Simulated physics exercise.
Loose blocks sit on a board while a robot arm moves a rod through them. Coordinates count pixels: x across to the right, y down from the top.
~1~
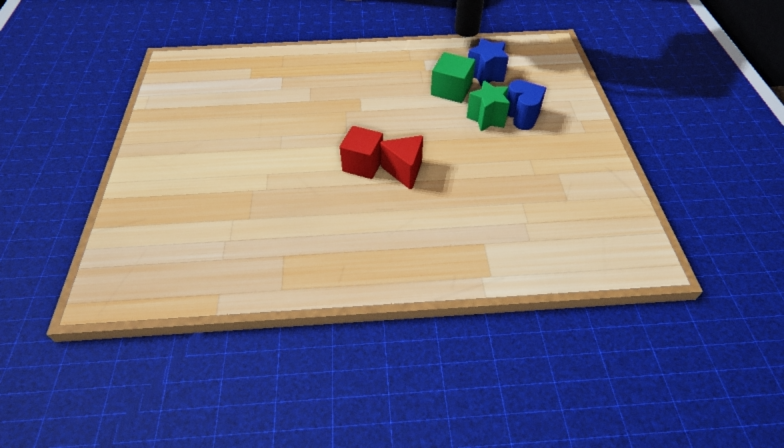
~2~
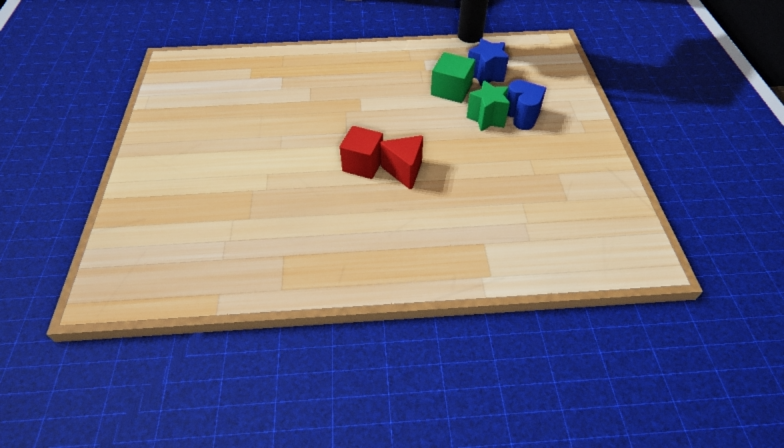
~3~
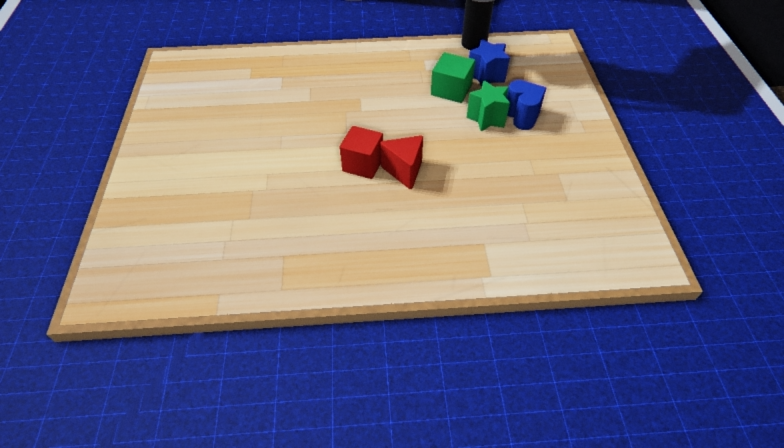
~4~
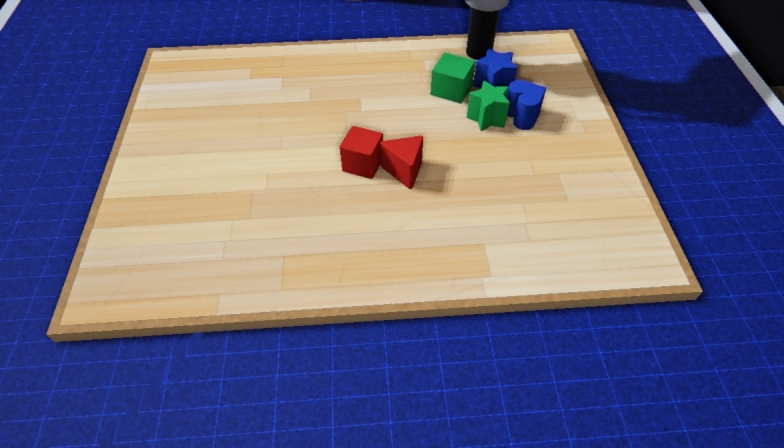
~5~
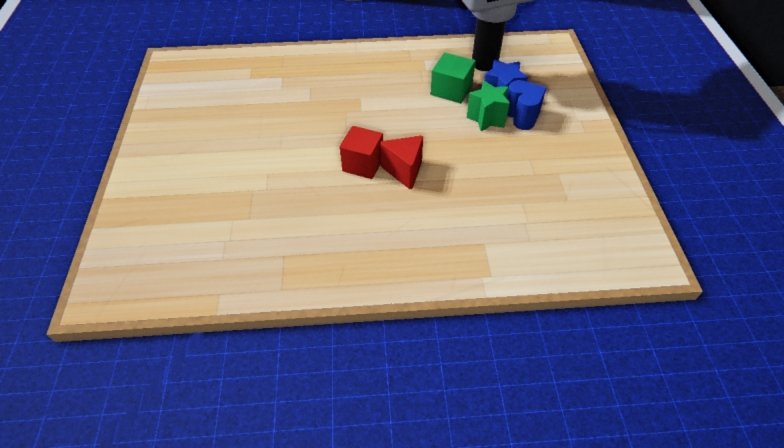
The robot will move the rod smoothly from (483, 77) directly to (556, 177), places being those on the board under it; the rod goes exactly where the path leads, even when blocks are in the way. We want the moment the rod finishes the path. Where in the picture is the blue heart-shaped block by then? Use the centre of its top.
Around pixel (634, 159).
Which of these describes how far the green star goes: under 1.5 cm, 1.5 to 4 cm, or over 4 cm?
From 1.5 to 4 cm.
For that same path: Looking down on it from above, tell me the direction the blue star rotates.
Anticlockwise.
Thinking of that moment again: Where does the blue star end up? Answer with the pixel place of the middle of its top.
I expect it at (596, 167).
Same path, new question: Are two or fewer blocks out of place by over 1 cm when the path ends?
I'd say no.
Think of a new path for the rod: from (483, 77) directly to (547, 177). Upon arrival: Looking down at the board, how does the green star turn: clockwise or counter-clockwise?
Viewed from above, clockwise.
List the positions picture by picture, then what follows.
The first picture shows tip of the rod (467, 30), middles of tops, green square piece (454, 64), green star (492, 93), blue star (490, 49), blue heart-shaped block (528, 91).
The second picture shows rod (470, 36), nothing pushed.
The third picture shows rod (474, 44), blue star (491, 50).
The fourth picture shows rod (479, 53), blue star (498, 60).
The fifth picture shows rod (485, 64), green square piece (454, 65), green star (492, 93), blue star (507, 70), blue heart-shaped block (528, 91).
The first path, step by step. One third of the way, rod (507, 94); green star (493, 111), turned 90° clockwise; blue star (534, 102); blue heart-shaped block (563, 120), turned 25° anticlockwise.
Two thirds of the way, rod (533, 127); green star (494, 112), turned 100° clockwise; blue star (568, 134), turned 25° anticlockwise; blue heart-shaped block (605, 148), turned 40° anticlockwise.
At the end, rod (561, 164); green square piece unmoved; green star (494, 112), turned 100° clockwise; blue star (596, 167), turned 60° anticlockwise; blue heart-shaped block (634, 159), turned 90° anticlockwise.
